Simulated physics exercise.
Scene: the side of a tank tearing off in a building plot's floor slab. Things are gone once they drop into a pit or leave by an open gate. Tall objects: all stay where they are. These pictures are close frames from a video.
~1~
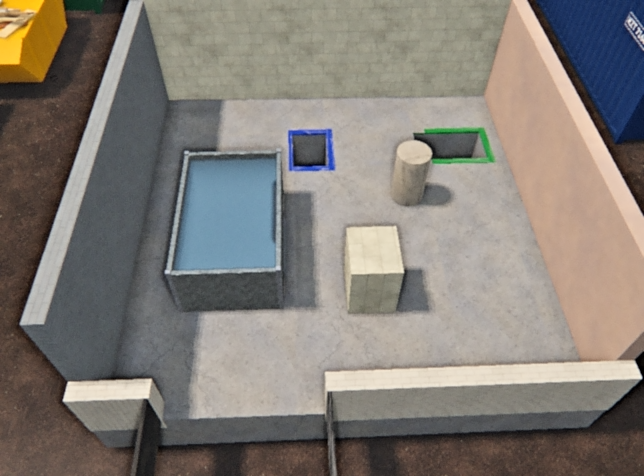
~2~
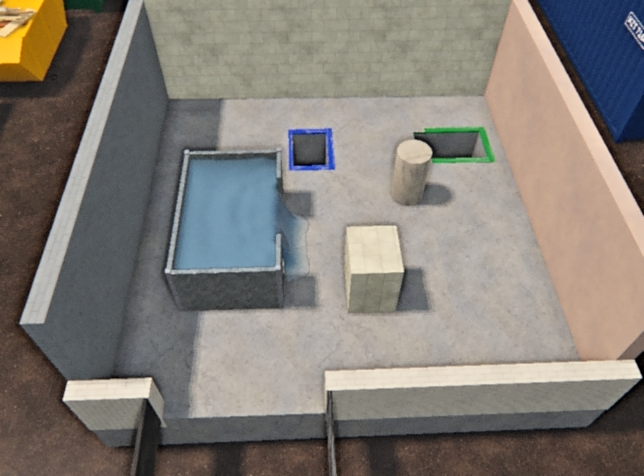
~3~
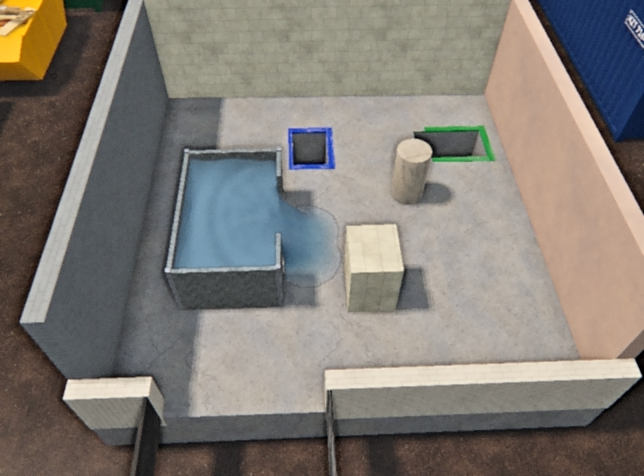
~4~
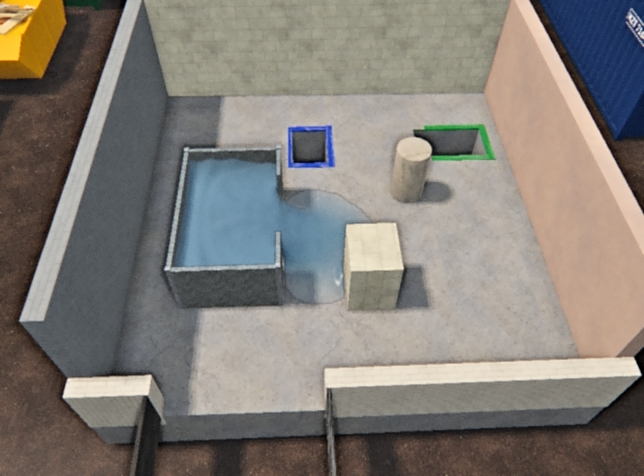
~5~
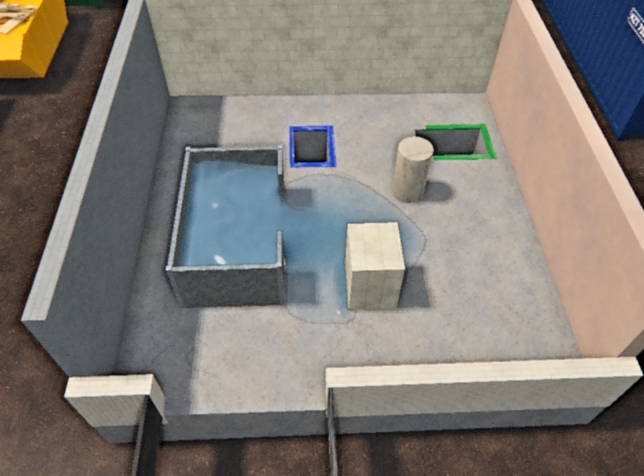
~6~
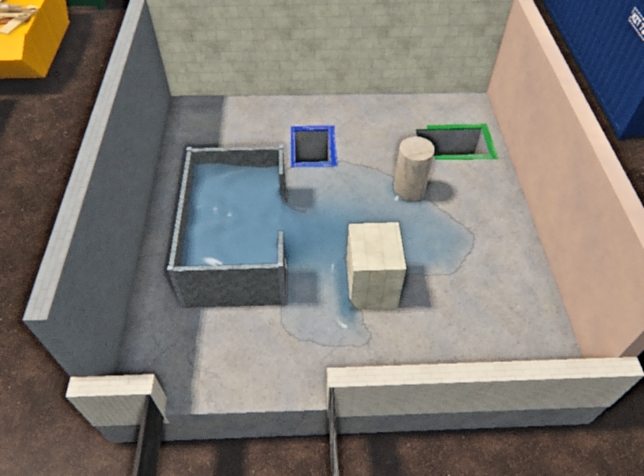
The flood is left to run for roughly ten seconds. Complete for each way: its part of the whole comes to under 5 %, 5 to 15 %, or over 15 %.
The gate's part comes to 5 to 15 %; the green pit's part comes to over 15 %; the blue pit's part comes to under 5 %.
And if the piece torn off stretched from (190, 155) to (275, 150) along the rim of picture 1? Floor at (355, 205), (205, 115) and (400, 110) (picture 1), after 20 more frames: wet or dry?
Unsoaked, then soaked, then soaked.
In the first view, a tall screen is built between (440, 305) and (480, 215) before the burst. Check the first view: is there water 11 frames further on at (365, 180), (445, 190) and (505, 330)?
Running through them in order, the first comes out taken by the flood, the second taken by the flood and the last free from flooding.
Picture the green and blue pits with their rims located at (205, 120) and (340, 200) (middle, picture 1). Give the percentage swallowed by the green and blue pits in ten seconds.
Green 4 %; blue 25 %.
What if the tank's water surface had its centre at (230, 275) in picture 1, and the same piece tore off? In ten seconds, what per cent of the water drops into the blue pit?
Share in the blue pit - 10 in a hundred.
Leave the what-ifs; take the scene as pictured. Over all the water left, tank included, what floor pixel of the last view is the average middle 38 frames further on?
Roughly (378, 239) in the last picture.
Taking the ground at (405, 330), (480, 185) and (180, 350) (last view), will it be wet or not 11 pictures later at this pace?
Note - in order: Not inundated / inundated / not inundated.
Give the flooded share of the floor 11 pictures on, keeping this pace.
Around 50 percent of it.
A moment on, water covers 35 % of the floor; the gate 0 %, the green pit 0 %, the blue pit 0 %.
Next, water covers 50 % of the floor; the gate 2 %, the green pit 3 %, the blue pit 0 %.
Then, water covers 55 % of the floor; the gate 4 %, the green pit 9 %, the blue pit 0 %.
Later, water covers 70 % of the floor; the gate 7 %, the green pit 22 %, the blue pit 0 %.
In the end, water covers 85 % of the floor; the gate 11 %, the green pit 35 %, the blue pit 2 %.
